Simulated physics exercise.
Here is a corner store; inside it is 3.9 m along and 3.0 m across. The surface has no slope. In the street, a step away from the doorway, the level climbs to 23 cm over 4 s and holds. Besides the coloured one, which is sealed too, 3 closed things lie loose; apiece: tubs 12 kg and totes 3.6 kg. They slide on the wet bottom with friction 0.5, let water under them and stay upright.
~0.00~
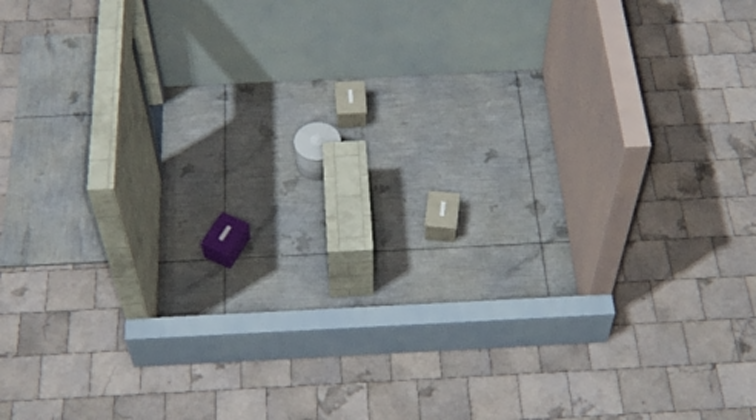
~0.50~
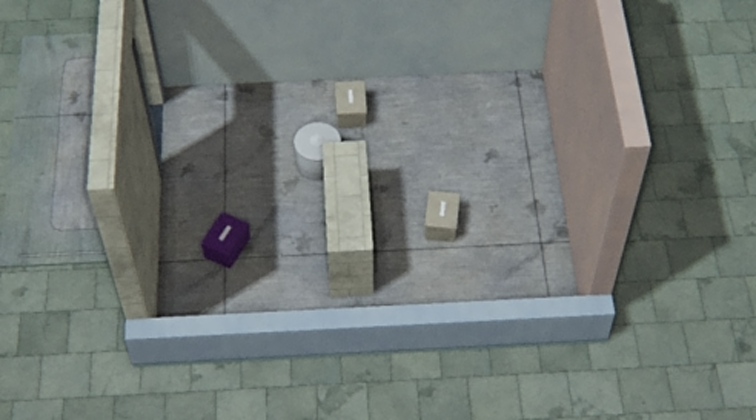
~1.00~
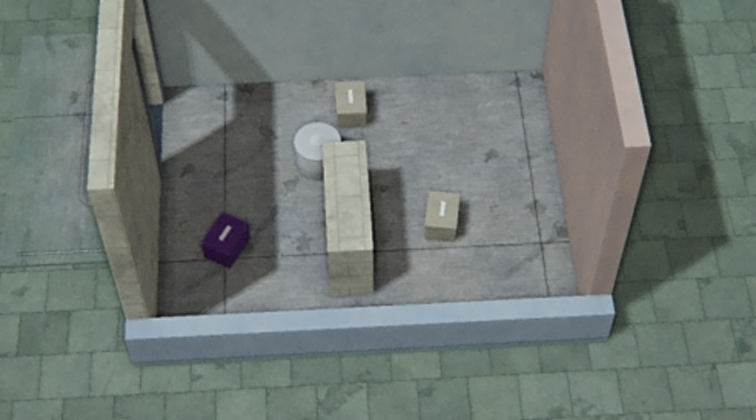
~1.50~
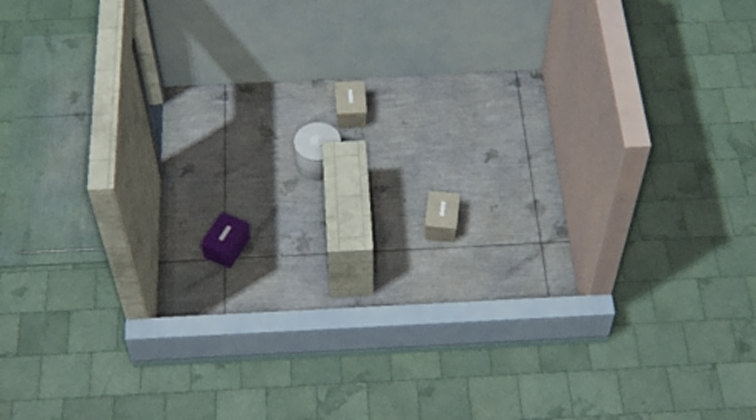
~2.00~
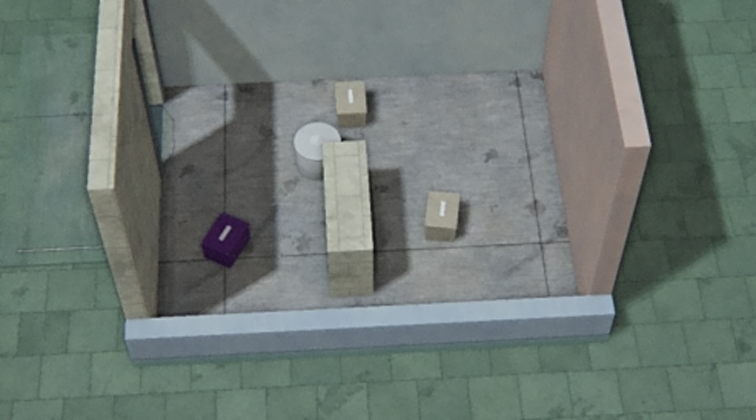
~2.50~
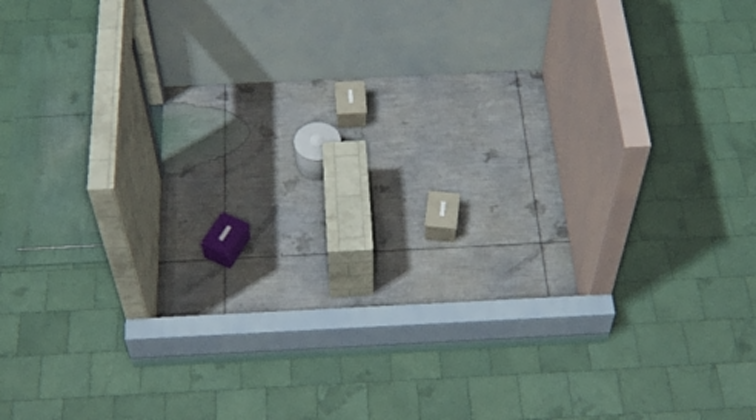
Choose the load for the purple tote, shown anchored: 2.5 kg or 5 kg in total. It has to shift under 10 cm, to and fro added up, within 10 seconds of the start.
I expect that only the larger load is enough.
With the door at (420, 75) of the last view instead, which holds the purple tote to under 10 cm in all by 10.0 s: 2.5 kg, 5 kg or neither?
Then neither load is enough.
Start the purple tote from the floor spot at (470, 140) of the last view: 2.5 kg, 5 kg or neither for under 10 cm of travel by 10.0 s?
Neither is enough.
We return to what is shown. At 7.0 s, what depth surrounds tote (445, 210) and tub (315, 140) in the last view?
Roughly 3 and 4 cm.
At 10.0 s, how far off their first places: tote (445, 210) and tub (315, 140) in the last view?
In turn: 100 cm, 200 cm.
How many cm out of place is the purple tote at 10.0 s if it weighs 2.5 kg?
About 30 cm.
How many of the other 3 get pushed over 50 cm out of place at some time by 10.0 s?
That makes 3.
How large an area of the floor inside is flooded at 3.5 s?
About 2.5 m2.
After 3.5 s the purple tote would be 0 cm from its start with 2.5 kg and 0 cm from its start with 5 kg; 0 cm of water round it then.
After 4.5 s the purple tote would be 0 cm from its start with 2.5 kg and 0 cm from its start with 5 kg; 1 cm of water round it then.
After 7.0 s the purple tote would be 0 cm from its start with 2.5 kg and 0 cm from its start with 5 kg; 2 cm of water round it then.
After 10.0 s the purple tote would be 34 cm from its start with 2.5 kg and 0 cm from its start with 5 kg; 4 cm of water round it then.
